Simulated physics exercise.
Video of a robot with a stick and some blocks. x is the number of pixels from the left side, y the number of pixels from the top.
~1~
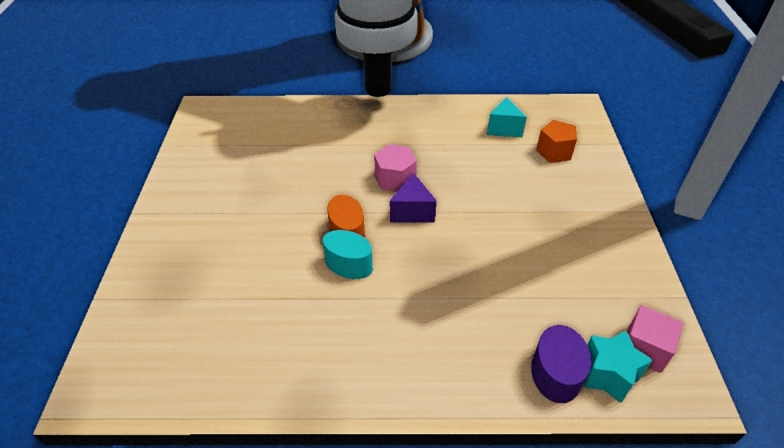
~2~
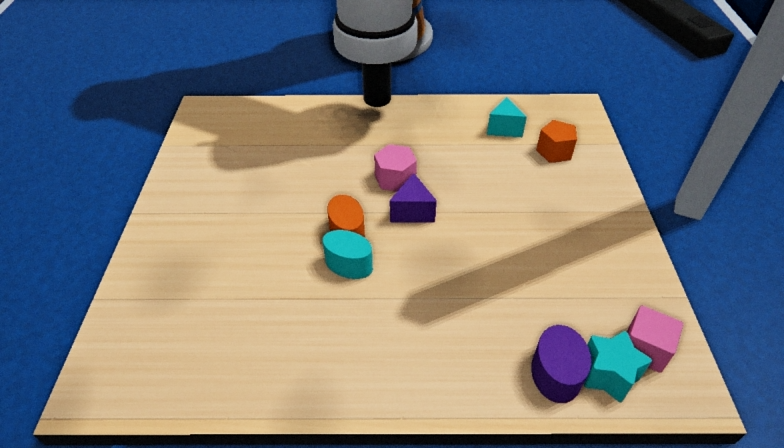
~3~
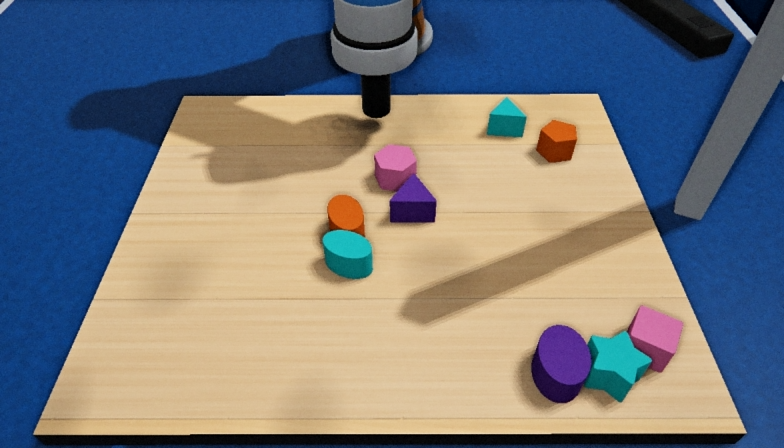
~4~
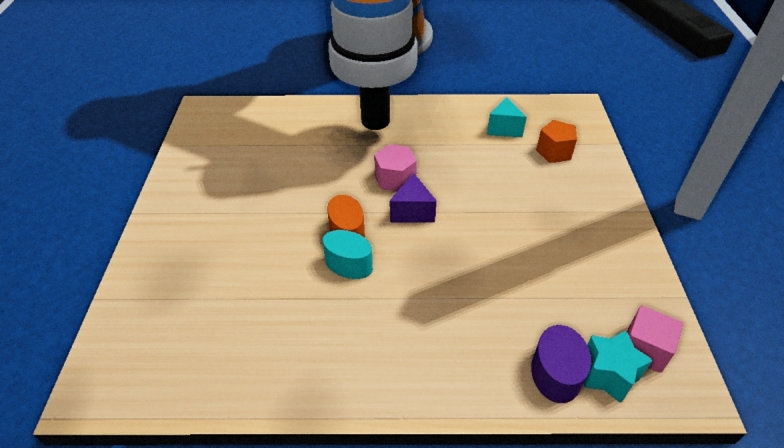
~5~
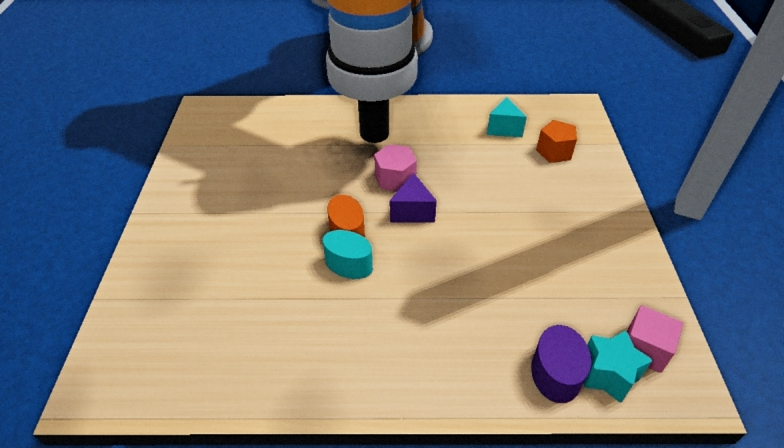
On a pale wooden board over a blue surface, colourful blocks sit in scattered groups while a robot's dark stick hovers at the far edge. The arm moves the stick a short way toward the viewer, bringing it close to the pink hexagon, while every block stays still.
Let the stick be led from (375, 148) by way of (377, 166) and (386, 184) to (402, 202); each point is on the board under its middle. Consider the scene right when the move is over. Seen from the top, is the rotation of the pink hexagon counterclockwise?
Final answer: Yes.
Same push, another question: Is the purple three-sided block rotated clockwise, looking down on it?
Yes - that is the case.
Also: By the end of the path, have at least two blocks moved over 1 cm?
Final answer: Yes.
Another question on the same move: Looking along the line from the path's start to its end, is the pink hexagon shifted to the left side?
Answer: Yes.
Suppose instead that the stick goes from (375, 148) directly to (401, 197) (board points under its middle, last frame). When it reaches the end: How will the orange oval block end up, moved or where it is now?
Stays where it is.
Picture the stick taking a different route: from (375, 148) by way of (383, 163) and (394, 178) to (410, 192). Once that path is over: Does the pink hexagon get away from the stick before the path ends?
Going by the path, no.
On the path given first. One third of the way, stick (377, 154); pink hexagon (399, 163).
Two thirds of the way, stick (386, 172); pink hexagon (417, 178), turned 25° anticlockwise; purple three-sided block (425, 201), turned 45° clockwise.
At the end, stick (402, 189); orange oval block still; pink hexagon (438, 188), turned 25° anticlockwise; purple three-sided block (439, 214), turned 55° clockwise.
